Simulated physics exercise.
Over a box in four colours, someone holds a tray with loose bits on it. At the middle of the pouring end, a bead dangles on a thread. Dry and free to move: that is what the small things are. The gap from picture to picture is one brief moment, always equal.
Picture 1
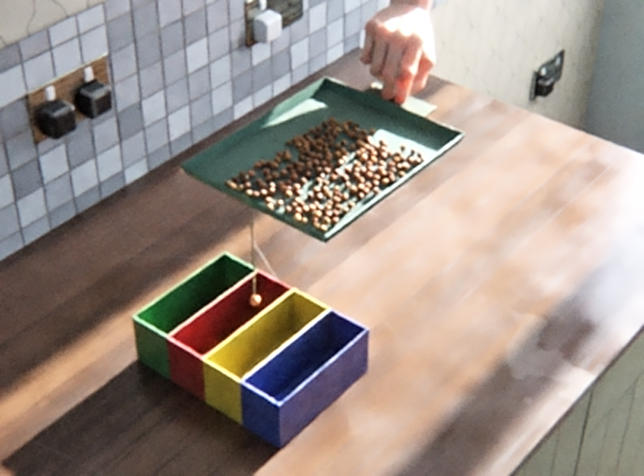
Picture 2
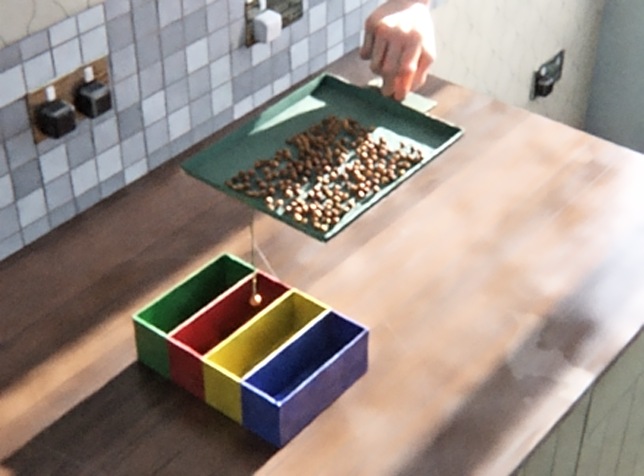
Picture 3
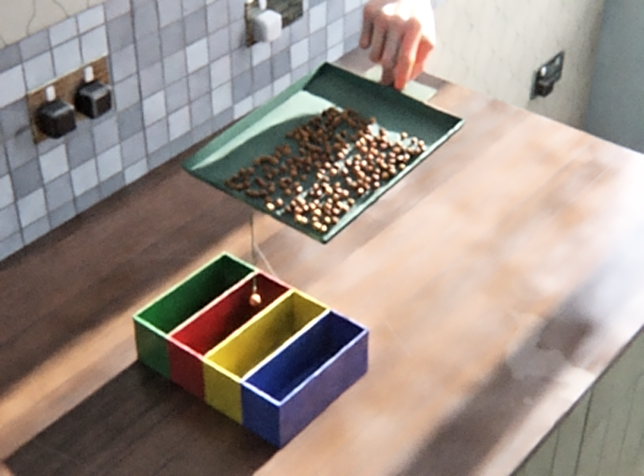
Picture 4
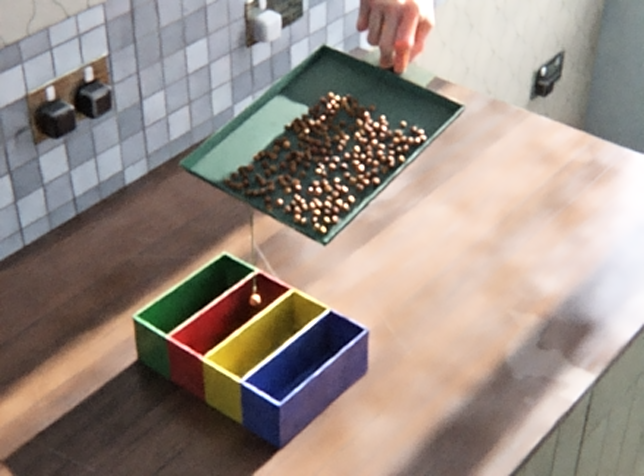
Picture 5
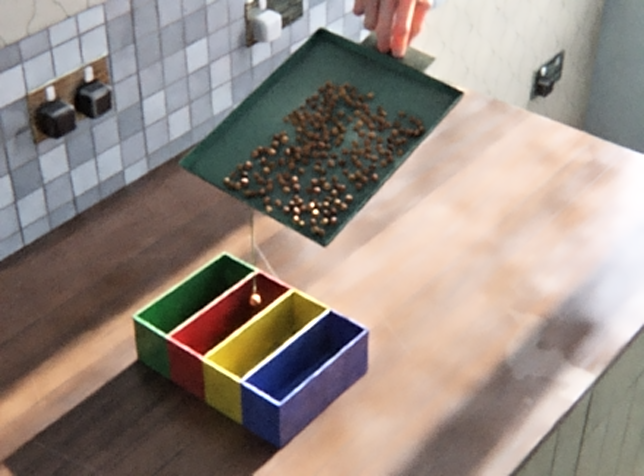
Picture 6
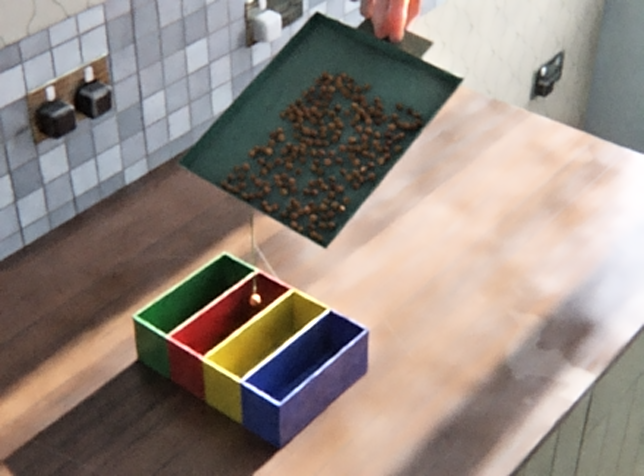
A green tray of small brown balls tilts steadily as a hand raises its far end.
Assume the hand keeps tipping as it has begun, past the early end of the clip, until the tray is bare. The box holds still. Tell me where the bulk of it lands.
The bulk lands in the blue cell.
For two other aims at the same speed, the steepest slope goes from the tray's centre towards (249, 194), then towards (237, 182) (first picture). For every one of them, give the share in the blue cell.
In turn, 0 percent and then 0 percent.
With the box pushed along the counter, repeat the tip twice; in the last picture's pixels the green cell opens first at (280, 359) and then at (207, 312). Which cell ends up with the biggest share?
Try one: That green cell; try two: The yellow one.
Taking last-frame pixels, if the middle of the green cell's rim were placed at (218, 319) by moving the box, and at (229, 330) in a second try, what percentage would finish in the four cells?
First case 100 in a hundred, second case 100 in a hundred.
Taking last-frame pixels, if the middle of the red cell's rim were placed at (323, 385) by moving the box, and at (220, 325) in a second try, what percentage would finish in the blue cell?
0% for the first placement, 50% for the second.
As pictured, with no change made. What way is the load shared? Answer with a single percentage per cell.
The green cell ends with 0 per cent, the red cell with 10 per cent, the yellow cell with 30 per cent and the blue cell with 50 per cent.
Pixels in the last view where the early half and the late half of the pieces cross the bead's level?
The opening part goes through (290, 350); what follows goes through (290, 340).
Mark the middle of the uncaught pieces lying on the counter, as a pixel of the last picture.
Their resting centre is at about (340, 447).
Soon, tray tipped steeply; about two thirds on the tray; a stray few in the blue cell; a stray few in the yellow cell; about a quarter falling or outside the box.
A while on, tray tipped past a quarter turn; about half in the blue cell; about a quarter in the yellow cell; a small part in the red cell; a stray few in the green cell; about a quarter falling or outside the box.
Towards the end, tray tipped past a quarter turn; about half in the blue cell; about a third in the yellow cell; a small part in the red cell; a stray few in the green cell; a small part falling or outside the box.
Finally, tray tipped past a quarter turn; about half in the blue cell; about a third in the yellow cell; a small part in the red cell; a stray few in the green cell; a small part outside the box.
